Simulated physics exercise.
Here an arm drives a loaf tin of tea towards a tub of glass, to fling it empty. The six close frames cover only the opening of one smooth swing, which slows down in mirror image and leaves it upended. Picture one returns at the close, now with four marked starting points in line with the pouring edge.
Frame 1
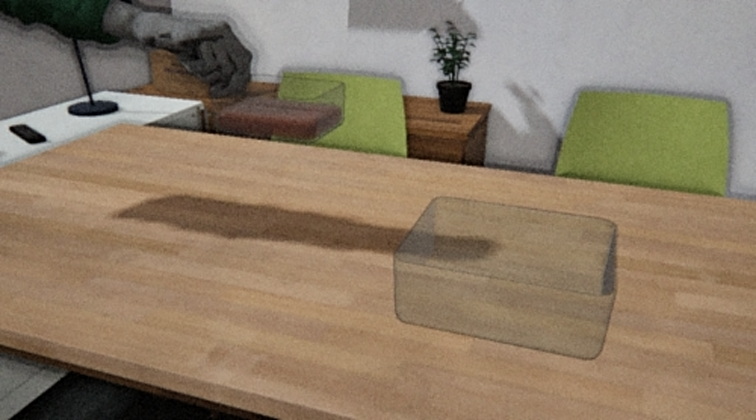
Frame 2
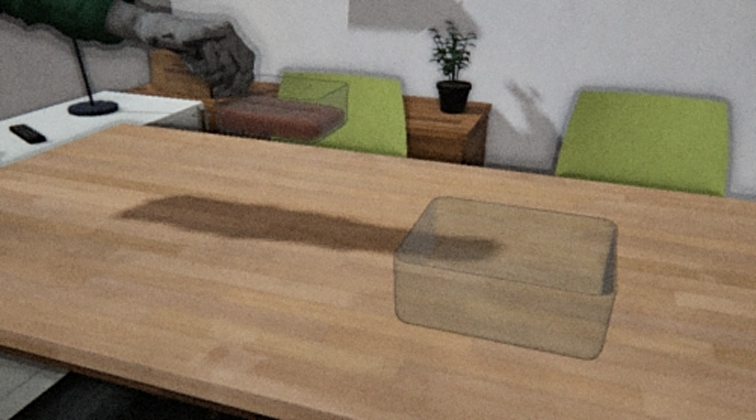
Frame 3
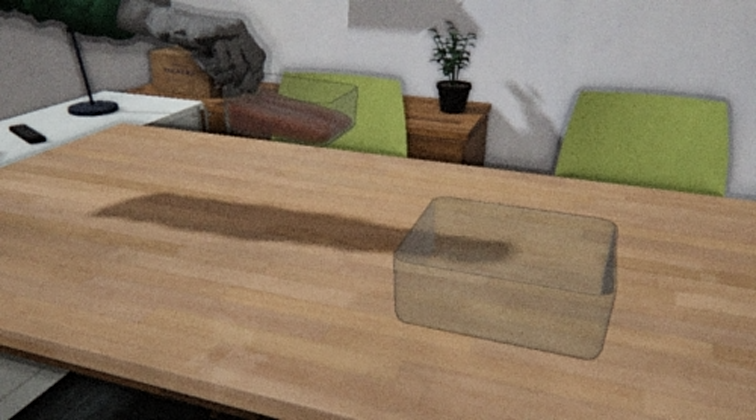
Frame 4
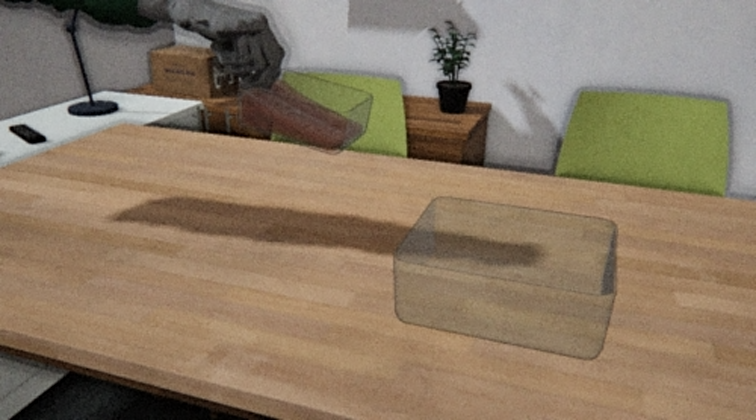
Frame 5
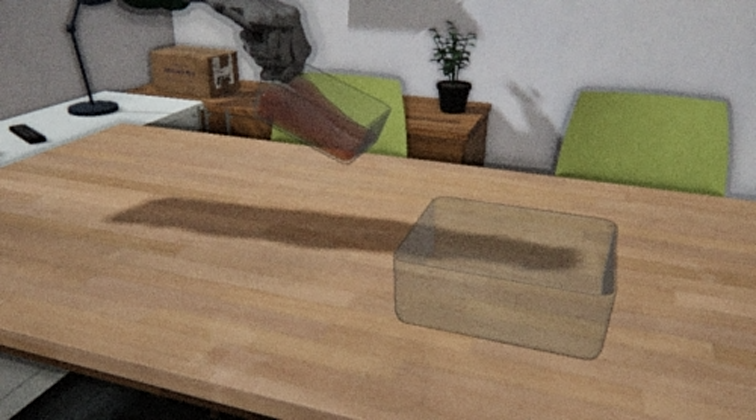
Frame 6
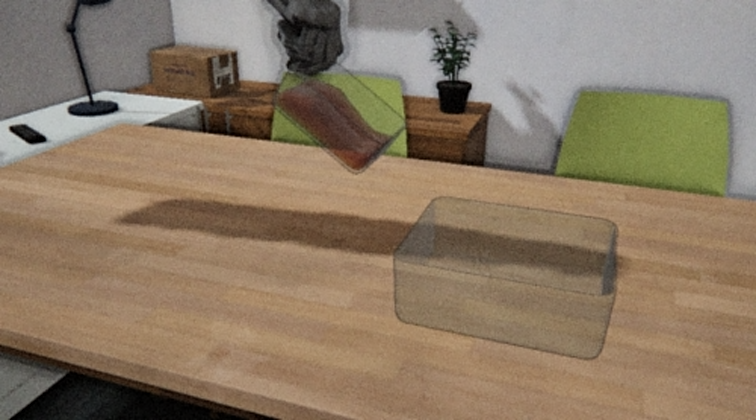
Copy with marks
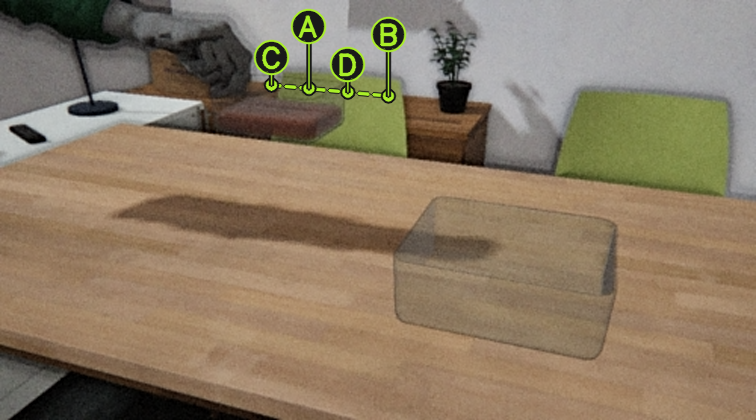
The footage shows a gloved hand holding a clear container of reddish-brown contents above a wooden table, moving it slightly right and gradually tilting it steeply rightward, while a transparent tub rests motionless on the tabletop.
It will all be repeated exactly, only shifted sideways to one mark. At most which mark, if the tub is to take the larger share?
Take C.
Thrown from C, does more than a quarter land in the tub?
Yes, it does.
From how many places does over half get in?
All of the four.
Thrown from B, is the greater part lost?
No, not at all.
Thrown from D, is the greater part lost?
No.
In lime, A at (308, 88); B at (388, 96); C at (271, 85); D at (347, 92).
Choosing A, about 75 % lands in the tub, 14 % falls short and 11 % goes beside or beyond.
Choosing B, about 86 % lands in the tub, 2 % falls short and 12 % goes beside or beyond.
Choosing C, about 72 % lands in the tub, 21 % falls short and 7 % goes beside or beyond.
Choosing D, about 90 % lands in the tub, 7 % falls short and 3 % goes beside or beyond.
